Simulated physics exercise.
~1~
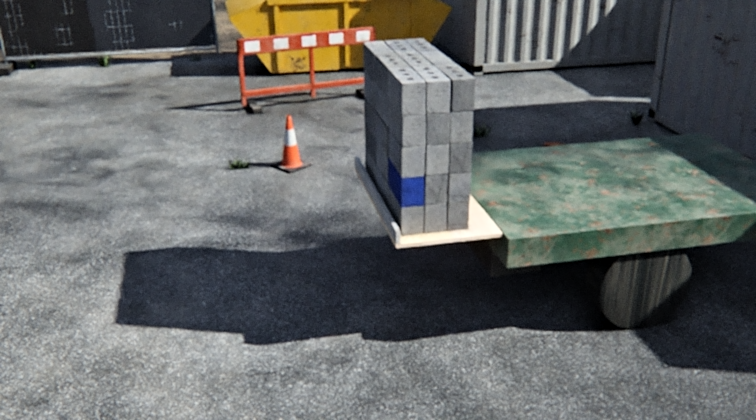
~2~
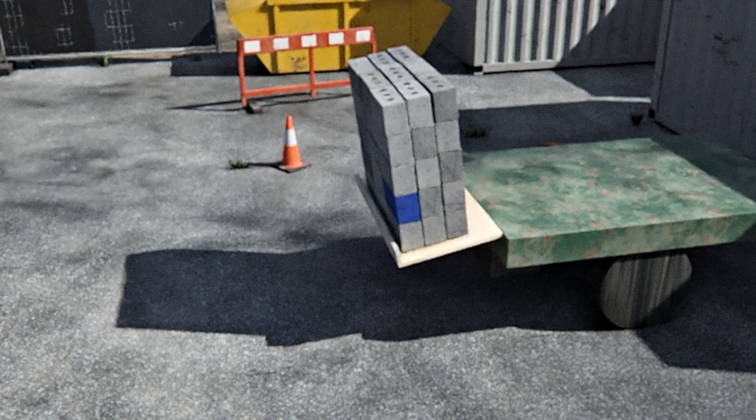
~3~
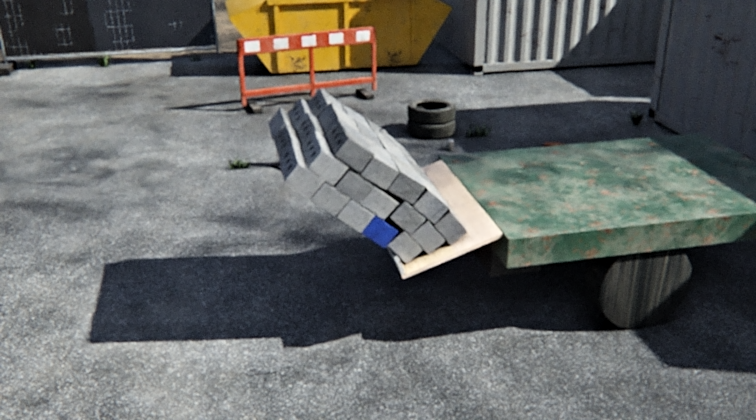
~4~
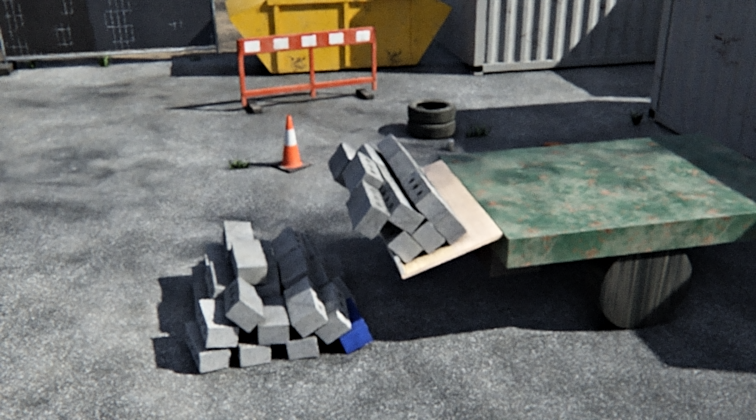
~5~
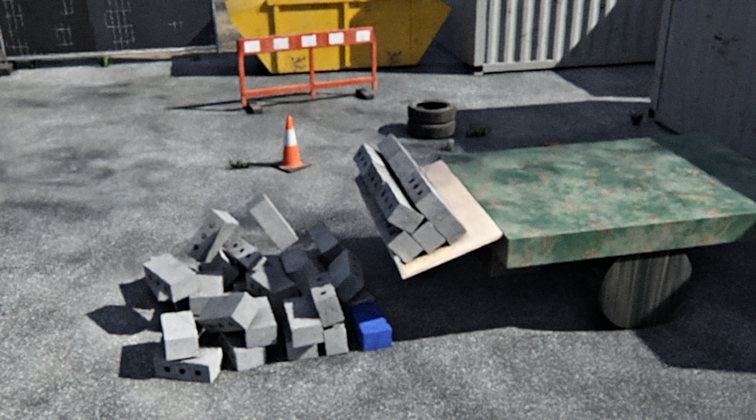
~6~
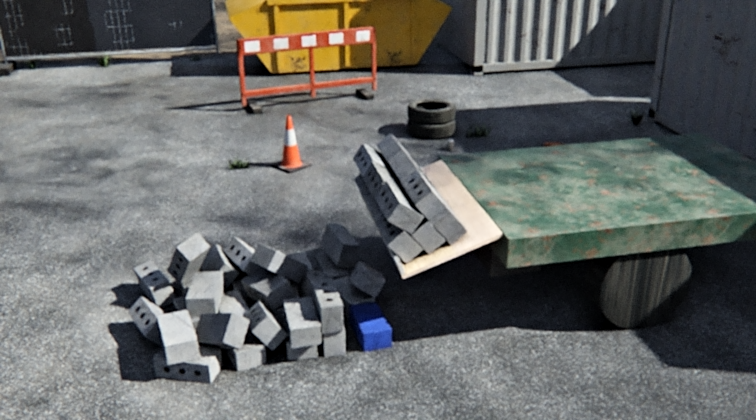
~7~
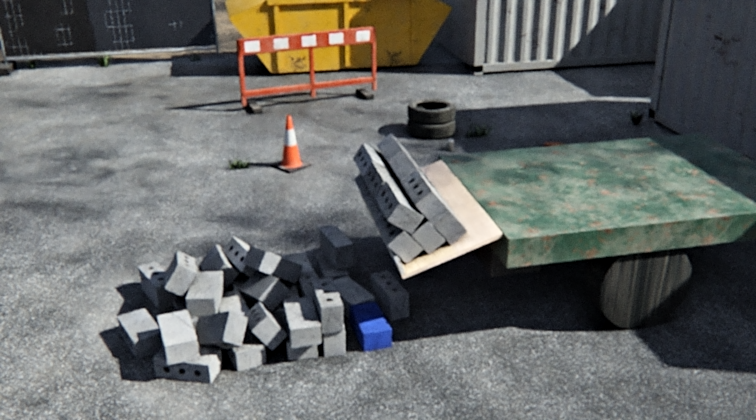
A sunlit asphalt yard is seen from slightly above, with a yellow skip, a red and white barrier and an orange cone behind. At right stands a mottled green flat-bed, and on the pale flap at its left end sits an upright stack of grey blocks, one of them blue. The flap droops and the stack leans left, its rows sliding apart. Most of the blocks, the blue one included, spill onto the ground and tumble into a loose heap. A few grey blocks stay leaning on the tilted flap, while the blue one rests at the heap's right edge.
